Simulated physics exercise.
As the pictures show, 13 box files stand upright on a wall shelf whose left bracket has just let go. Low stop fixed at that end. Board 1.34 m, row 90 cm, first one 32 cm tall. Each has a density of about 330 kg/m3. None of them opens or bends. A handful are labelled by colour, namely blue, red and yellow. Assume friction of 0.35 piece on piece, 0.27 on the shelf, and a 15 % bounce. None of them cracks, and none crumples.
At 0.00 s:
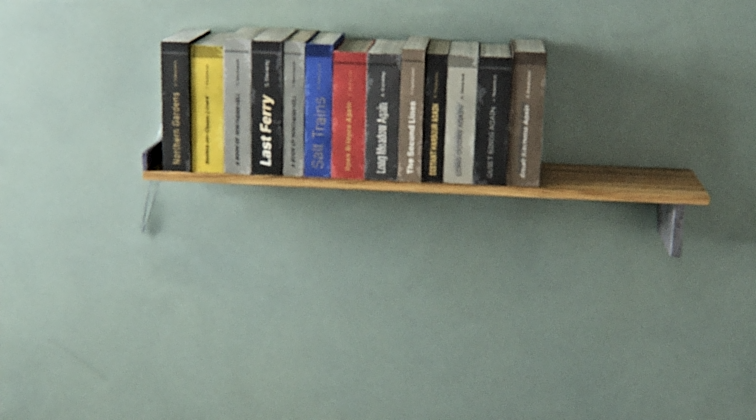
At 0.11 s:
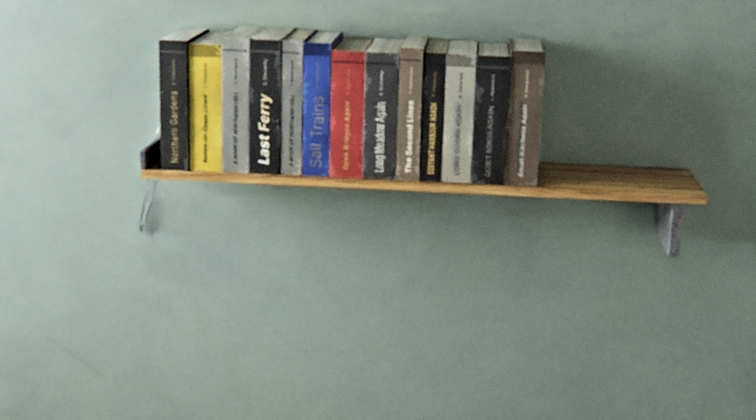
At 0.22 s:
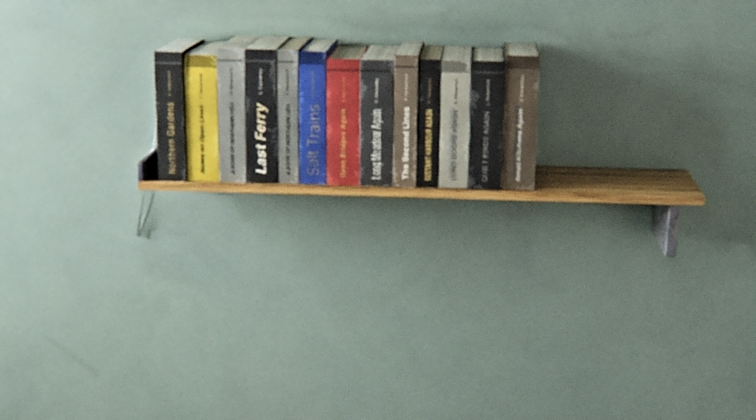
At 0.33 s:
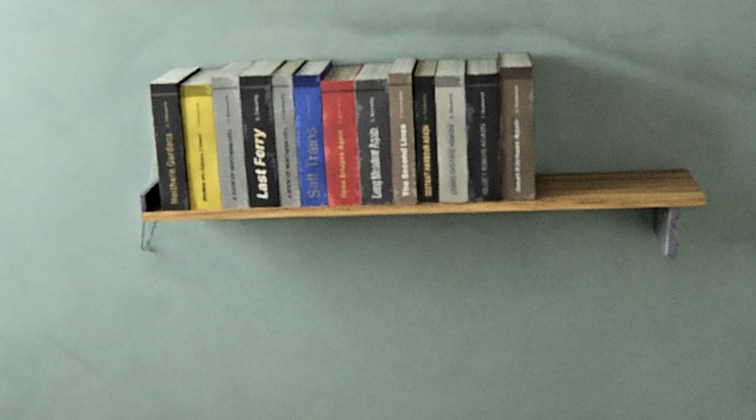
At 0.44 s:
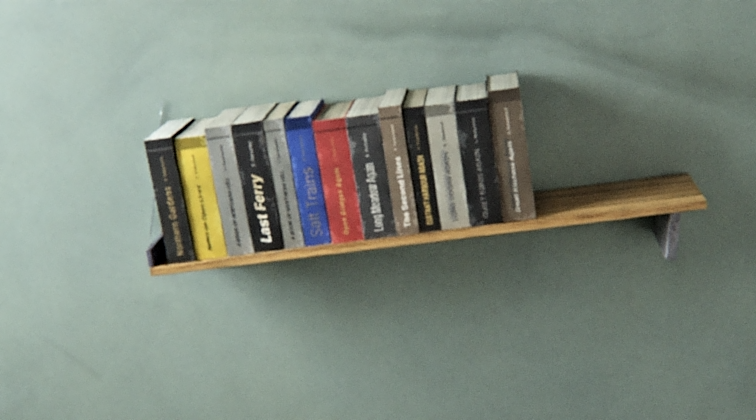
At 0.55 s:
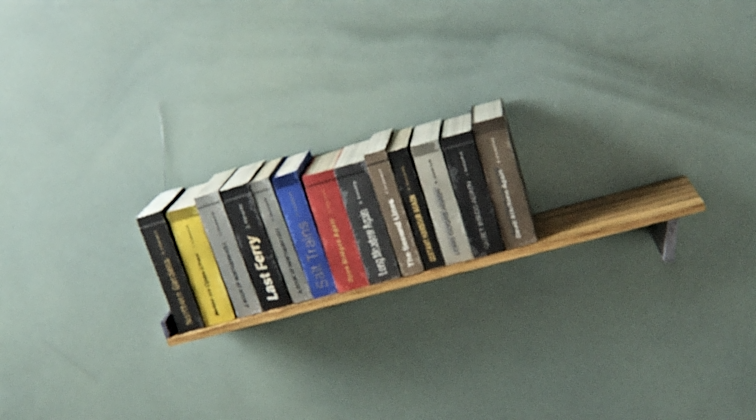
A wall shelf carrying a row of upright box files tilts steeply down at its left end.
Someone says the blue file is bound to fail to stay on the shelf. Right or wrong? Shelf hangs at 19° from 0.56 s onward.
Wrong, it is still fine at the end.
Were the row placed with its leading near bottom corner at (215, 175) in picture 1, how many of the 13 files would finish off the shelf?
Count at the end: 0.
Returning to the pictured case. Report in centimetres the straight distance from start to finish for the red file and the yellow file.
Estimate: Red near 30 cm, yellow near 40 cm.
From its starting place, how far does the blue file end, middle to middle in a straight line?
About 35 cm.
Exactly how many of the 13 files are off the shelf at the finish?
I make it 0 of them.
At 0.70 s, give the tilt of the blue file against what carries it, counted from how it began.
Something like 15°, more or less.
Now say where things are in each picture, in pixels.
In the first frame (each place is the centre of the face we see best; leans and shifts are taken against what carries them), shelf's free end (155, 176) slope 0°; blue file (318, 112); red file (349, 116); yellow file (207, 110); all in place.
In the second frame, shelf's free end (153, 175) slope 0°; blue file (316, 111).
In the third frame, shelf's free end (151, 186) slope 1°; blue file (313, 119).
In the fourth frame, shelf's free end (154, 217) slope 5°; blue file (310, 141).
In the fifth frame, shelf's free end (162, 271) slope 10°; blue file (308, 182).
In the sixth frame, shelf's free end (179, 340) slope 18°; blue file (305, 236); yellow file (201, 266); red file (336, 232); all in place.
By 0.61 s, none of the 13 files off the shelf, 11 disturbed; blue file tilted 4°; yellow file tilted 5°.
By 0.70 s, none of the 13 files off the shelf, 13 disturbed; blue file tilted 14°; yellow file tilted 14°.
When it is over (1.3 s), none of the 13 files off the shelf, 13 disturbed; blue file tilted 16°; yellow file tilted 16°; red file tilted 16°. In pixels of the last frame, middles, blue file near (293, 232), yellow file near (194, 262).
